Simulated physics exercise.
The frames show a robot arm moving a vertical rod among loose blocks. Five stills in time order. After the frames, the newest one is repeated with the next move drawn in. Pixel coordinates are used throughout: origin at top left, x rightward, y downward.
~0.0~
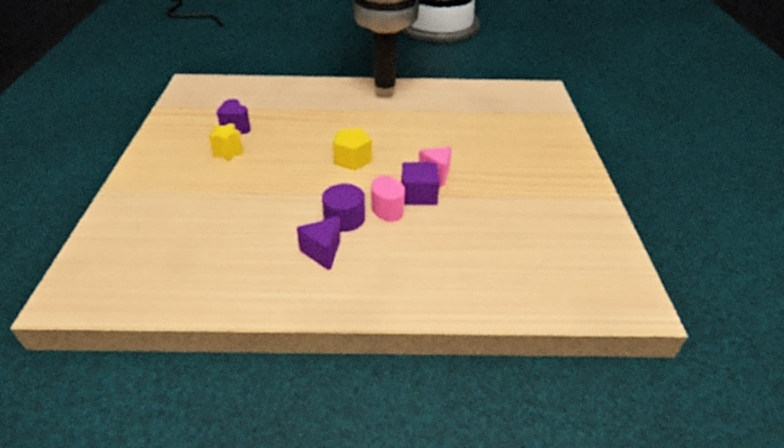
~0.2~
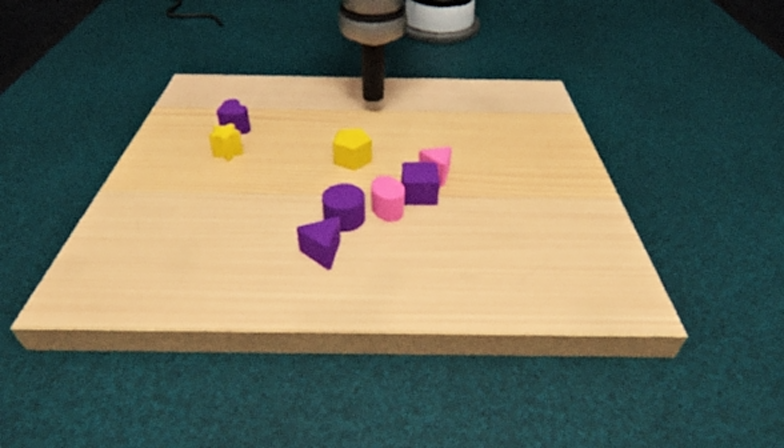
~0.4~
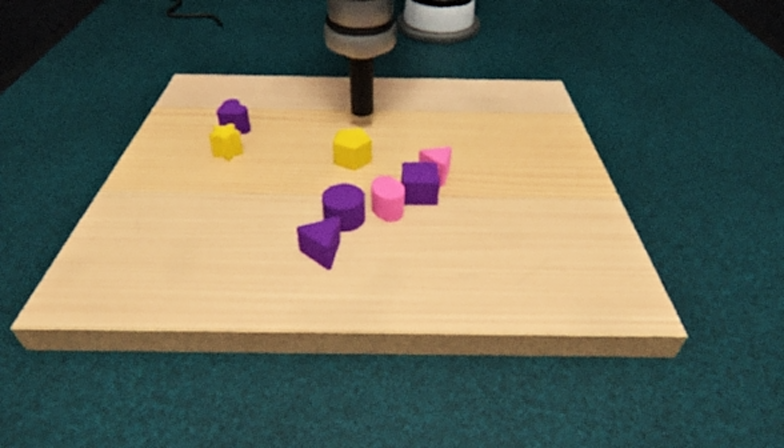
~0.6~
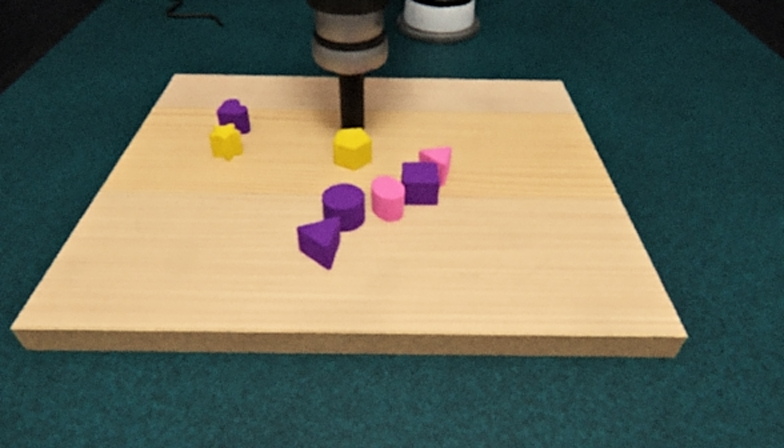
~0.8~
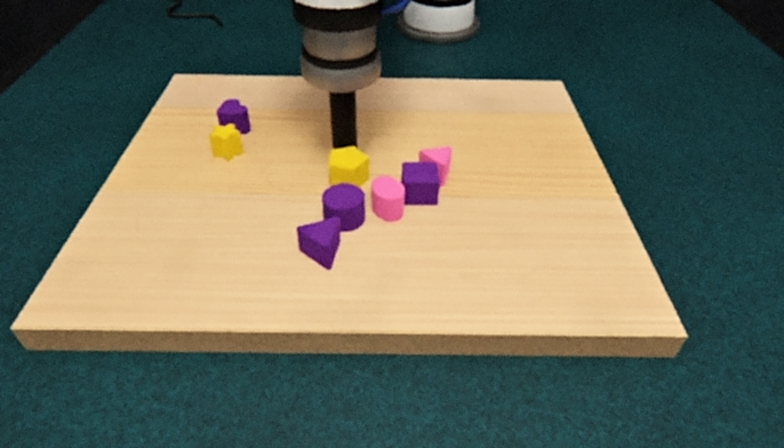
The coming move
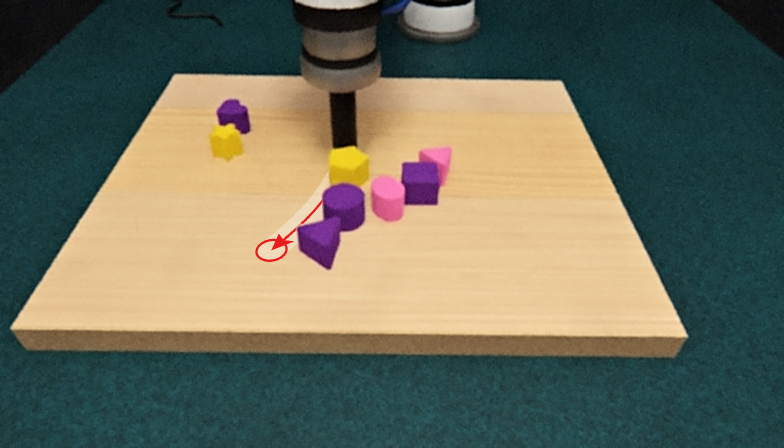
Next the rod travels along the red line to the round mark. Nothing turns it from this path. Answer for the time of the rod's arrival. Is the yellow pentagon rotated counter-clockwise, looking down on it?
Yes.
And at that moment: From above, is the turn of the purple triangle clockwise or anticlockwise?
It swings round clockwise.
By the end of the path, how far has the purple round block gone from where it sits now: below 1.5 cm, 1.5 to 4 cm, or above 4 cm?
My estimate: In the 1.5 to 4 cm range.
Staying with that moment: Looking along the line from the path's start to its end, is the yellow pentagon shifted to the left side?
My answer is yes.
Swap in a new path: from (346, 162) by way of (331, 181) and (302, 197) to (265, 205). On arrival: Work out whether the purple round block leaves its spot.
That block slides.
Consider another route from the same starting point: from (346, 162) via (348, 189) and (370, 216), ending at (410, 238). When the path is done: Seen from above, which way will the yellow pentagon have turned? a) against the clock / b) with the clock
That would be b.
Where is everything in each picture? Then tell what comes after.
Tip of the rod at (385, 84), middles of tops, purple triangle at (321, 229), purple round block at (343, 195), yellow pentagon at (352, 137), pink oval block at (388, 187), in the first picture.
Rod at (373, 97), nothing pushed, in the second picture.
Rod at (362, 111), nothing pushed, in the third picture.
Rod at (353, 128), nothing pushed, in the fourth picture.
Rod at (345, 147), purple triangle at (321, 229), purple round block at (343, 195), yellow pentagon at (347, 157), pink oval block at (388, 187), in the fifth picture.
The line goes from (346, 162) via (331, 189) and (306, 219), ending at (272, 250).
On the path given first. One third of the way, rod at (329, 175); purple triangle at (319, 233), turned 20° clockwise; purple round block at (348, 209); yellow pentagon at (348, 183), turned 25° anticlockwise.
Two thirds of the way, rod at (304, 204); purple triangle at (319, 236), turned 35° clockwise; purple round block at (354, 215); yellow pentagon at (350, 187), turned 45° anticlockwise.
At the end, rod at (269, 234); purple triangle at (319, 236), turned 35° clockwise; purple round block at (354, 215); yellow pentagon at (350, 187), turned 45° anticlockwise; pink oval block unmoved.
